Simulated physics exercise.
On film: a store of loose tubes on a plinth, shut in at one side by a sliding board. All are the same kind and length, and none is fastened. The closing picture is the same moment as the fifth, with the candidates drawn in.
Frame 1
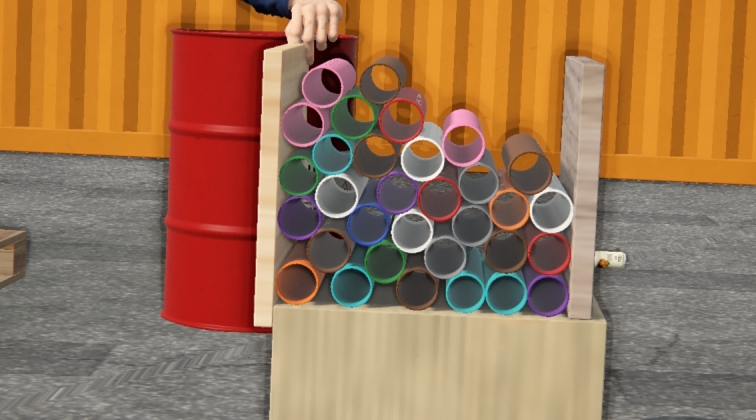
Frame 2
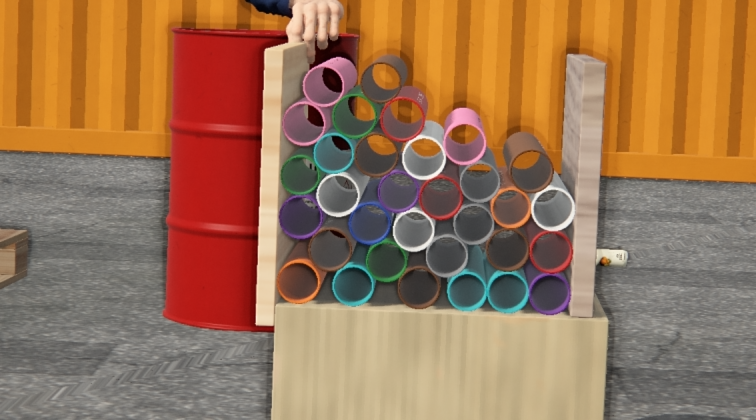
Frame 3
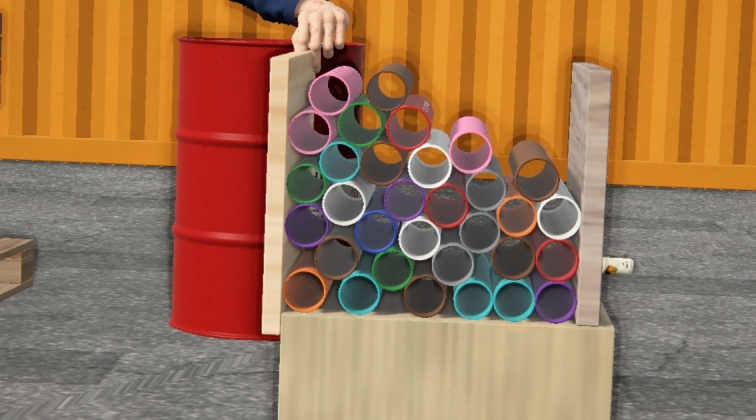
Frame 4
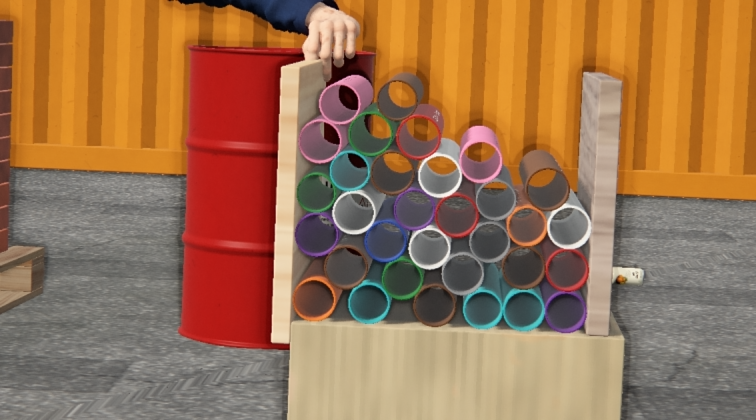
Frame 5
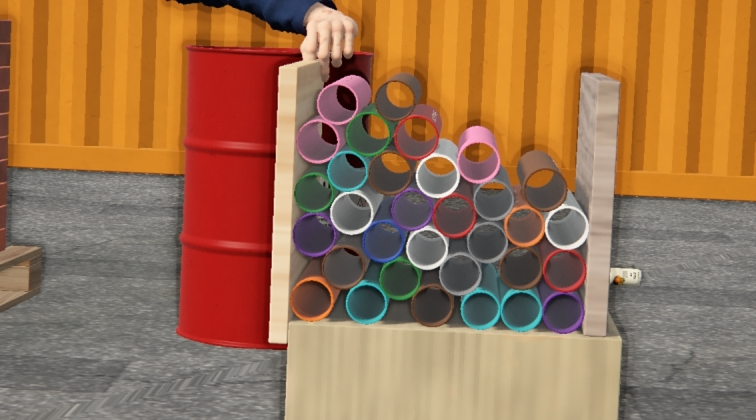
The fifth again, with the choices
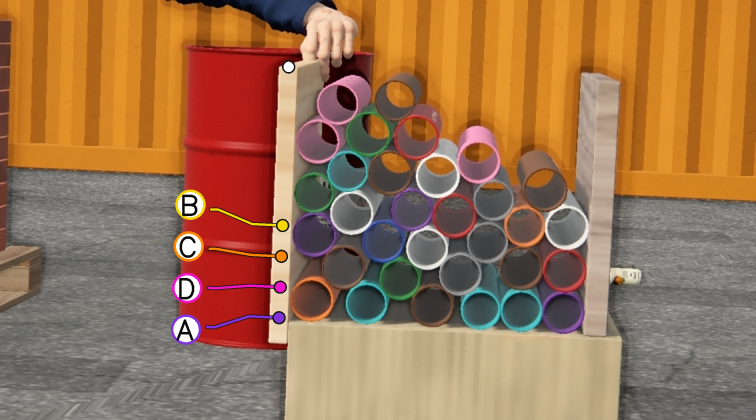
Dozens of colourful open-ended tubes, in pink, green, purple, orange, teal, white, red and brown, lie stacked end-on between two upright boards on a pale wooden plinth, seen from the front. Behind them are a red drum at left, an orange corrugated wall and grey flooring, while a hand rests atop the left board. The view shifts slightly, carrying everything right and down before easing back a touch, and the stack shows no clear movement.
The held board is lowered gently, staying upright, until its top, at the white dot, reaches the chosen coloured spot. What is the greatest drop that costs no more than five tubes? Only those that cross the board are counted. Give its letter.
Down to B.
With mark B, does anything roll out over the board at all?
At B: Yes.
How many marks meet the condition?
One of them.
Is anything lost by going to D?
Yes.
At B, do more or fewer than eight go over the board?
Fewer than eight.
On the marked copy, A at (279, 318); B at (282, 226); C at (281, 257); D at (280, 287); the white dot at (289, 67).
With B. Early on, top of the board (296, 138).
Further on, top of the board (293, 218).
At the end, top of the board (293, 225), three out over the board.
As for the rest, A more than five out over the board; C six out over the board; D more than five out over the board.
